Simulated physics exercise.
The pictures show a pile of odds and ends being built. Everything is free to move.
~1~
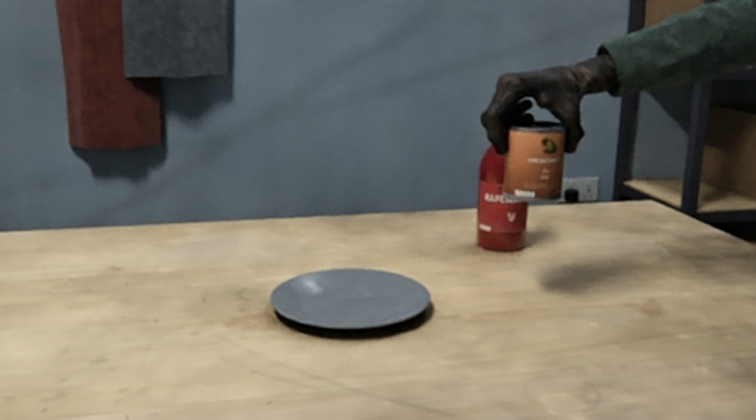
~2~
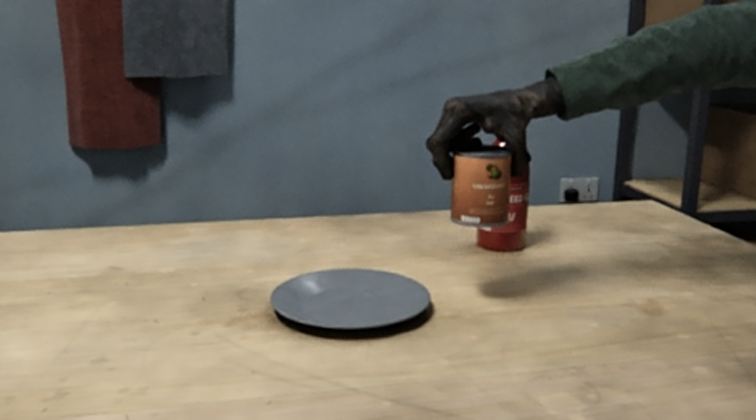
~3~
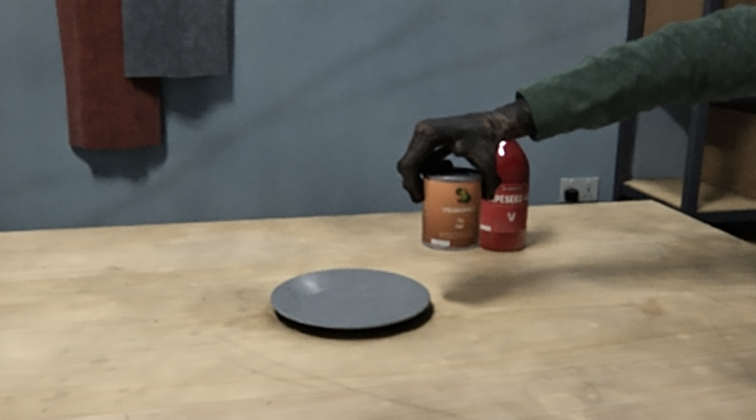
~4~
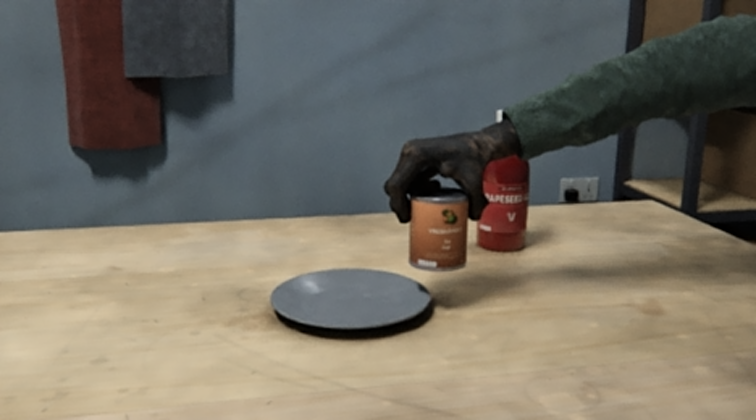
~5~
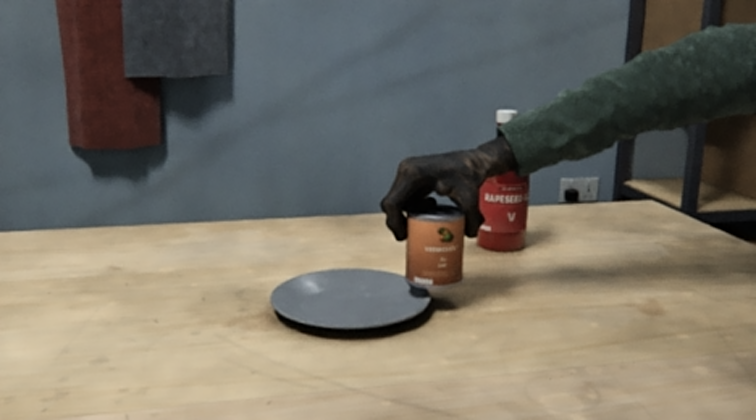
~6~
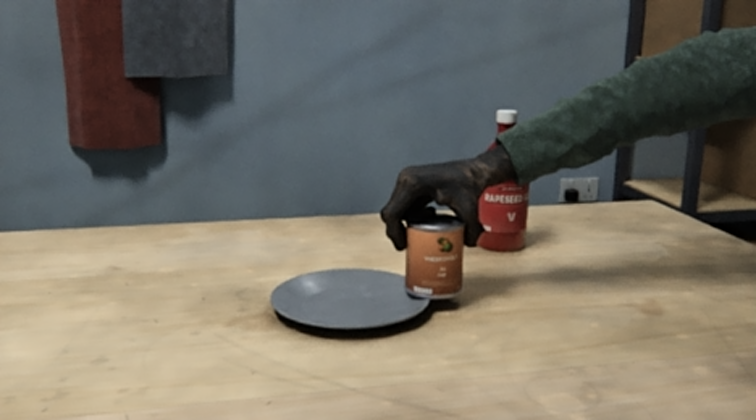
To begin with, a dark hand in a green sleeve holds an orange pot above a wooden table, in front of a red bottle. The hand carries the pot left and lowers it, uncovering the bottle, then sets it down at the right edge of a grey plate, still gripping it.
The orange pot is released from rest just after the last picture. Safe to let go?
In the end the pile gives way.
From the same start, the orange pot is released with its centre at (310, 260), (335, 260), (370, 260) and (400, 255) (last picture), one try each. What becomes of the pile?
In the first case it keeps its balance; in the second case it holds; in the third case it stays up; in the fourth case it holds.
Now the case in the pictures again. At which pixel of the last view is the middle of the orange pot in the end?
At about (497, 275).
Then, 0.30 s past the last view, orange pot rocked 32° from its first pose near (453, 259).
Then, 0.50 s past the last view, orange pot rocked 72° from its first pose near (482, 263).
Then, 0.70 s past the last view, orange pot on its side near (493, 271).
Then, 2.30 s past the last view, orange pot on its side near (495, 273).
Finally, down or leaning hard in the pile, orange pot; the other 2 still in place. Final places as the last picture's camera would see them, orange pot near (497, 275). The pile loses its balance.
